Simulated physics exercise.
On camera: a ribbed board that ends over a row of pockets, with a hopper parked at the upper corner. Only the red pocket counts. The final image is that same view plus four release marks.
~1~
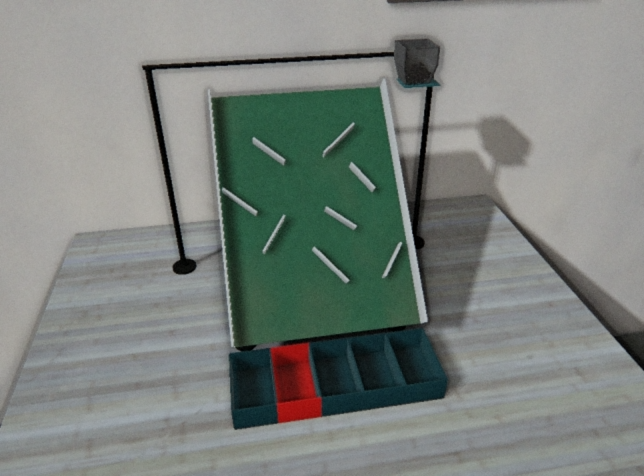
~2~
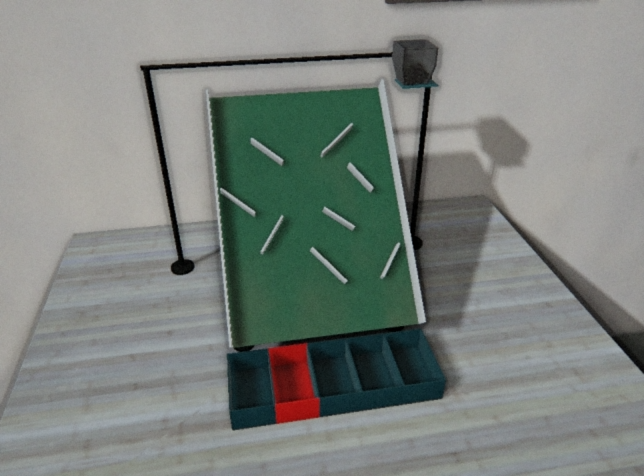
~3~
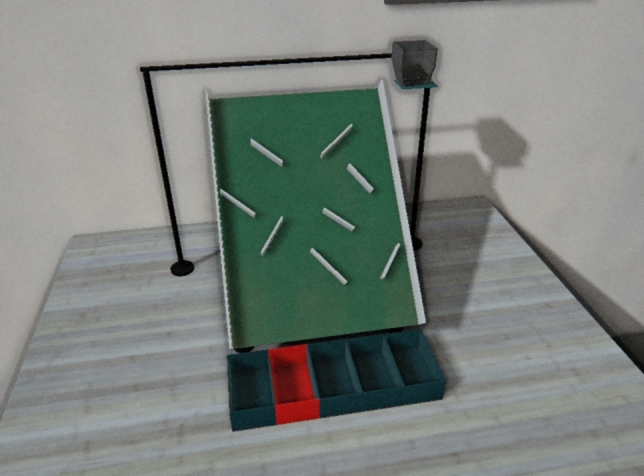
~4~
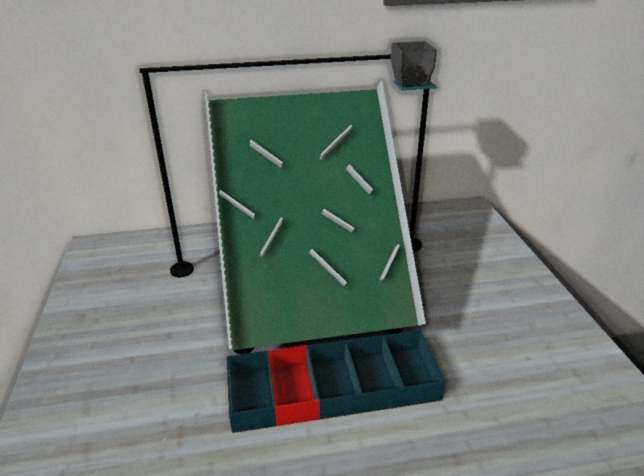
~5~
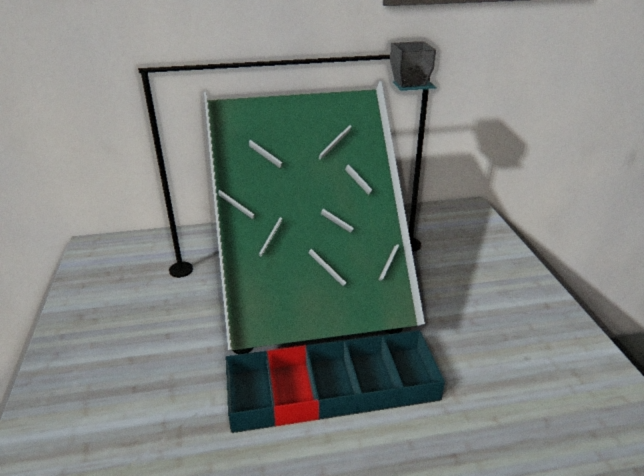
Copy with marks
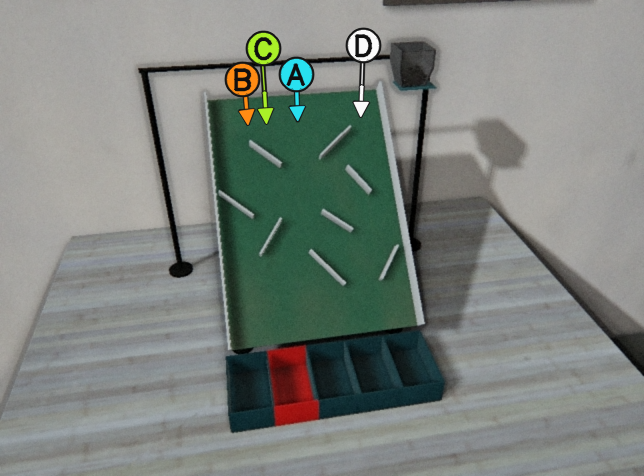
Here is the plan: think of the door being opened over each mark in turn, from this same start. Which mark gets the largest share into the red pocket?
The best mark is A.
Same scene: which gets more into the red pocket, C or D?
The answer is C.
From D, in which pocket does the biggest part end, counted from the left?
It is the fourth one.
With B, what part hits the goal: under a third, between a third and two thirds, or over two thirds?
It is under a third.
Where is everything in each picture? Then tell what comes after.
The first frame shows hopper (415, 76), black beans, door shut.
The second frame shows ribs (251, 138) to (283, 161), (323, 153) to (352, 124), (221, 189) to (255, 213).
The third frame shows ribs (349, 164) to (373, 189), (262, 253) to (282, 217), (324, 208) to (354, 228).
The fourth frame shows ribs (311, 250) to (346, 283), (383, 278) to (399, 245).
The fifth frame shows red pocket (297, 412), number 2 of 5 from the left.
On the marked copy, mark A meets the board at (297, 115); mark B meets the board at (247, 119); mark C meets the board at (266, 118); mark D meets the board at (360, 111).
For mark A, roughly a third in the red pocket, roughly two thirds in other pockets, just a few held on the board.
For mark B, about a tenth in the red pocket, roughly two thirds in other pockets, roughly a quarter held on the board.
For mark C, about a tenth in the red pocket, roughly two thirds in other pockets, about a tenth held on the board.
For mark D, not one piece in the red pocket, almost all in other pockets, just a few held on the board.
